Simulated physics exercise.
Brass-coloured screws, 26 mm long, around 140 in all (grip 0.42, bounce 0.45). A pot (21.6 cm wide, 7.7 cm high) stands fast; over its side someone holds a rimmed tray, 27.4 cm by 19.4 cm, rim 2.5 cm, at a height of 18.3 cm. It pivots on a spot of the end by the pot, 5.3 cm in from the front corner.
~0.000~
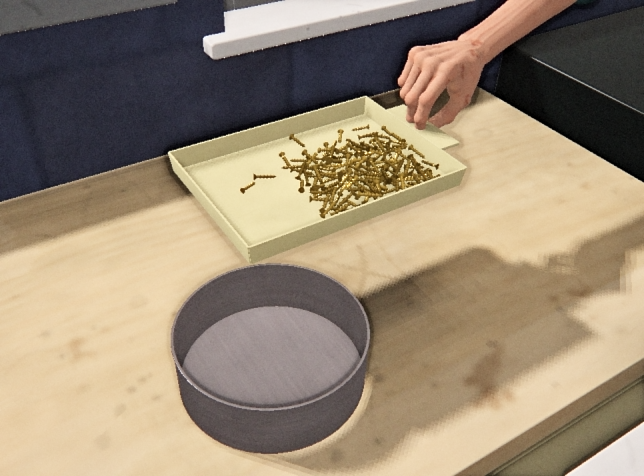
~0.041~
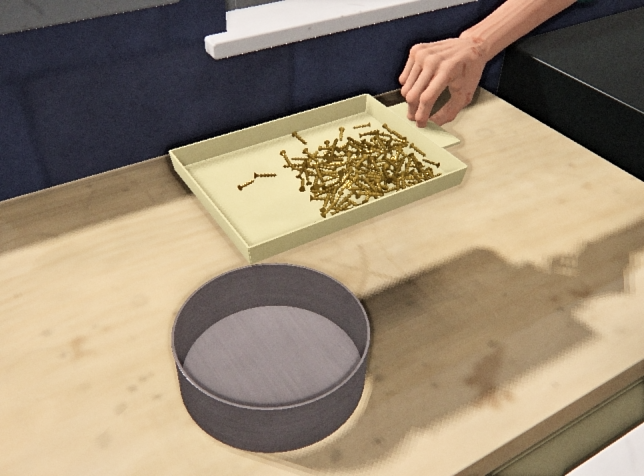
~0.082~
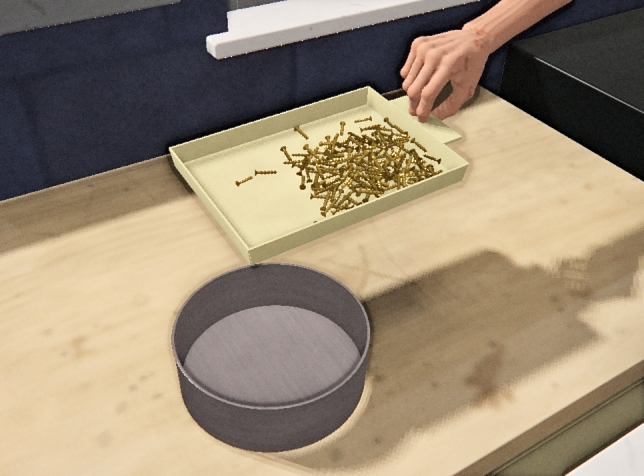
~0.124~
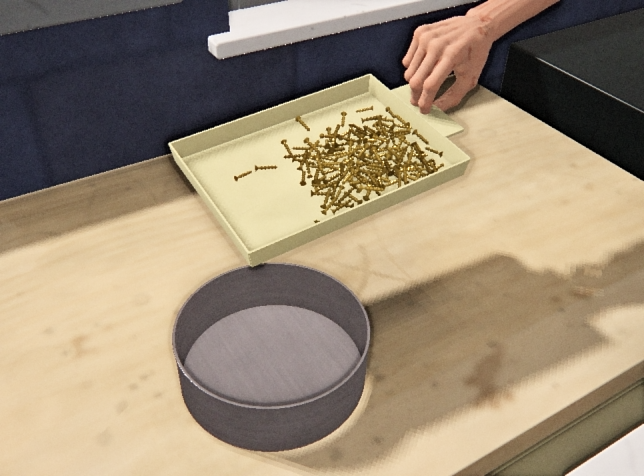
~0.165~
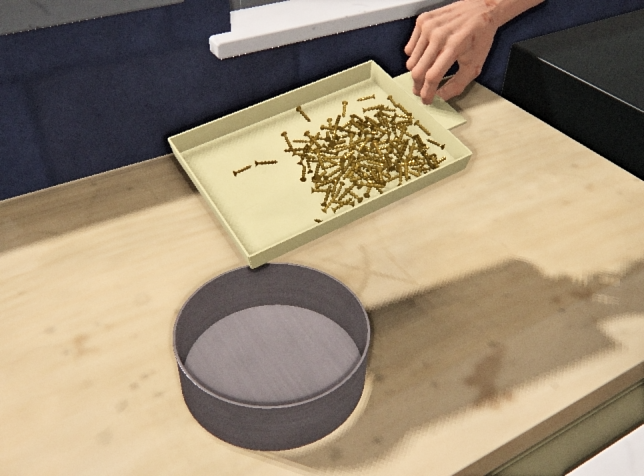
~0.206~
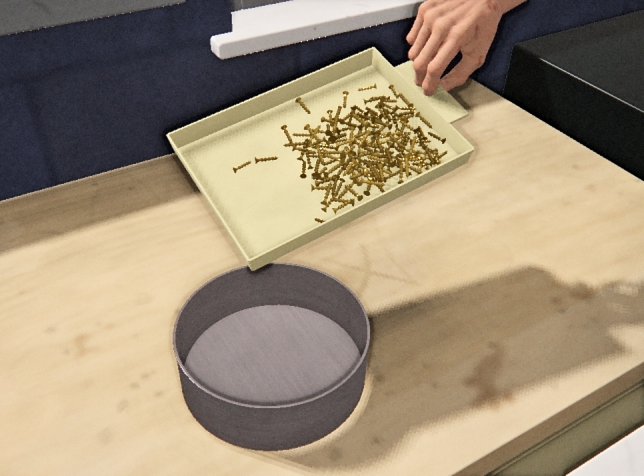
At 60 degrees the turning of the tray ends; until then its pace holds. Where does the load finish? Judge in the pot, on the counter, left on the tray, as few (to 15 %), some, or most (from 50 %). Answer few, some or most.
Pot some, counter few, tray most.
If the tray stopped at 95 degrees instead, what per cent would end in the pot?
Then about 100 per cent.
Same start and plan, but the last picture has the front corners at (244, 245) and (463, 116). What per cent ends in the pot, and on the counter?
Pot 5, counter 40.
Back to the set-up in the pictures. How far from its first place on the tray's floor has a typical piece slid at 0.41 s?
About 2 cm.
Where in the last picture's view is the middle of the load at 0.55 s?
Around (351, 173).
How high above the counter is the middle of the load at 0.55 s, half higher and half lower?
Roughly 24 cm.
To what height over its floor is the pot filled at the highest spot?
Some 1.0 cm.
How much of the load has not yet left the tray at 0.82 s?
About 85 per cent.
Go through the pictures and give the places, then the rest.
The first frame shows tray tilt 0 degrees, front corners at (250, 245) and (463, 167); middle of the pieces at (360, 170); pot at (271, 328).
The second frame shows tray tilt 1 degrees, front corners at (250, 245) and (464, 166); middle of the pieces at (361, 169).
The third frame shows tray tilt 3 degrees, front corners at (250, 247) and (465, 163), lowest corner left front; middle of the pieces at (361, 165).
The fourth frame shows tray tilt 7 degrees, front corners at (250, 250) and (466, 158), lowest corner left front; middle of the pieces at (362, 159).
The fifth frame shows tray tilt 12 degrees, front corners at (250, 253) and (468, 152), lowest corner left front; middle of the pieces at (363, 153).
The sixth frame shows tray tilt 16 degrees, front corners at (250, 257) and (470, 148), lowest corner left front; middle of the pieces at (364, 147); pot at (272, 327). The tray's pace is about 110 degrees a second.
Then, at 0.41 s, tilt 38 degrees; the tray holds 100 %, the pot 0 %.
After 0.55 s, tilt 54 degrees; the tray holds 100 %, the pot 0 %.
After 0.82 s, tilt 60 degrees; the tray holds 85 %, the pot 5 %.
In the end, at 2.1 s, pot 35 %, counter 0 %, tray 65 %.
